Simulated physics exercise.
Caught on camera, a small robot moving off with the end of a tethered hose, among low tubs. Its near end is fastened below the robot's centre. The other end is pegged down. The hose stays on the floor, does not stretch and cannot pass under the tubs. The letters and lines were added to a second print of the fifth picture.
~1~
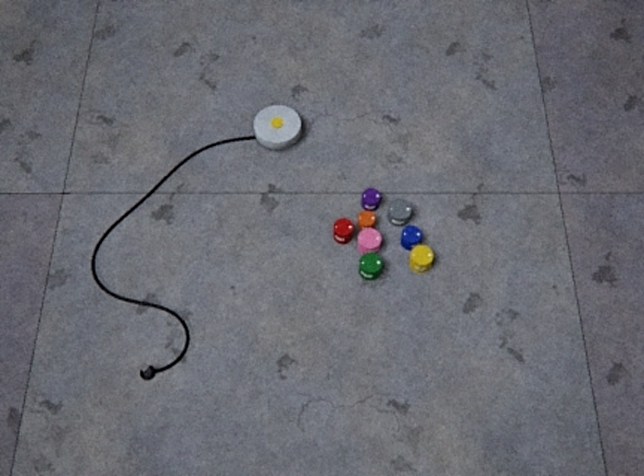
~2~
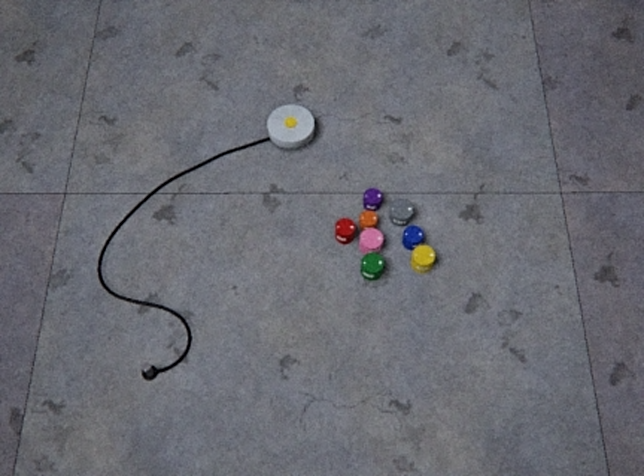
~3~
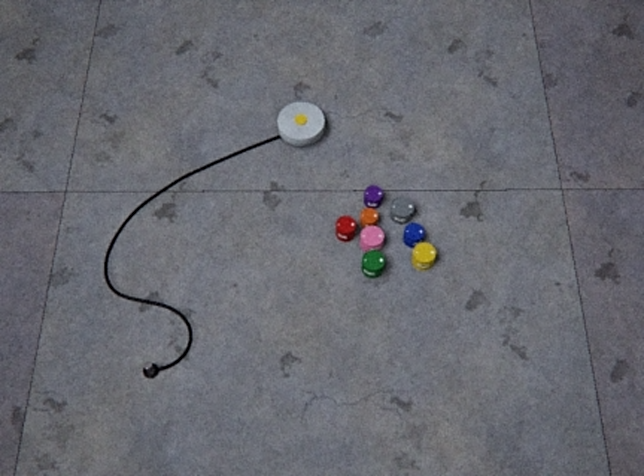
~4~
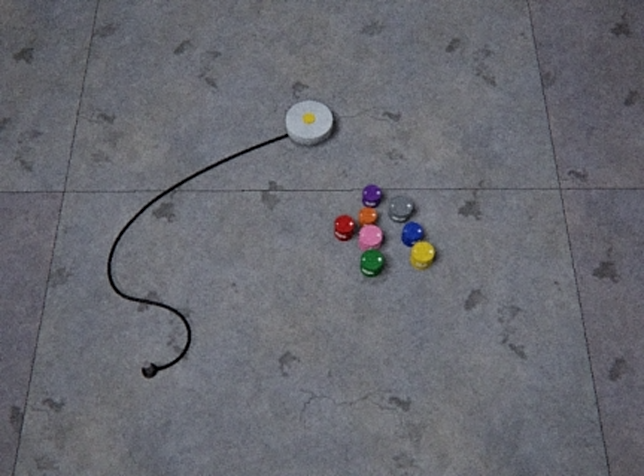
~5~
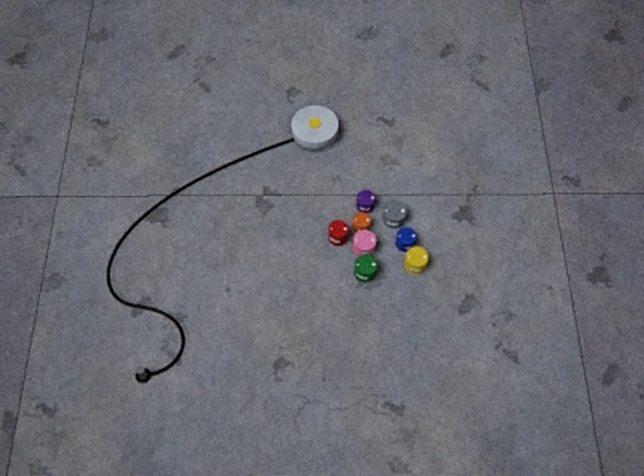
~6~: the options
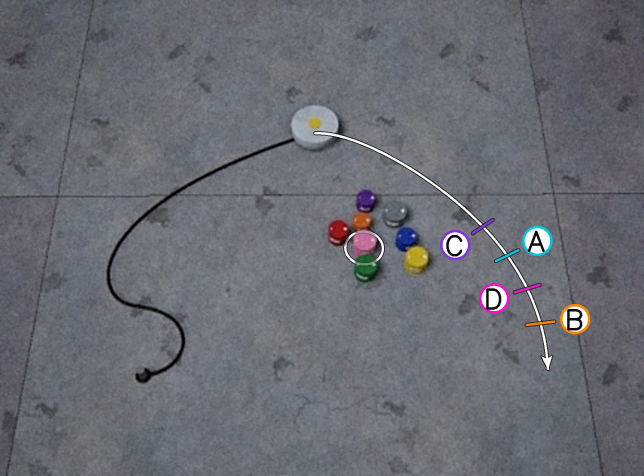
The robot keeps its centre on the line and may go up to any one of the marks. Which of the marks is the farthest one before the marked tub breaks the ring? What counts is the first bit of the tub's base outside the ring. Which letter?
As far as tick D.
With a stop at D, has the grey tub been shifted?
Yes.
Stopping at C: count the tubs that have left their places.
The count is none.
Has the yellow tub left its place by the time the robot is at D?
By then, no.
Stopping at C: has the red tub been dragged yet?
By then, no.
On the copy, A at (507, 256); B at (540, 323); C at (483, 226); D at (527, 289); the ring at (364, 248); the route from (315, 133) via (469, 213) to (548, 369).
On D. First, robot (403, 159); pink tub (364, 244).
Then, robot (479, 216); pink tub (364, 244).
Finally, robot (529, 285); grey tub (399, 227); purple tub (377, 224); blue tub (408, 244); pink tub (364, 244); orange tub (359, 227); the pink tub is still in its ring.
By contrast, A is safe but short; B drags the ringed tub to (367, 259); C is safe but short.
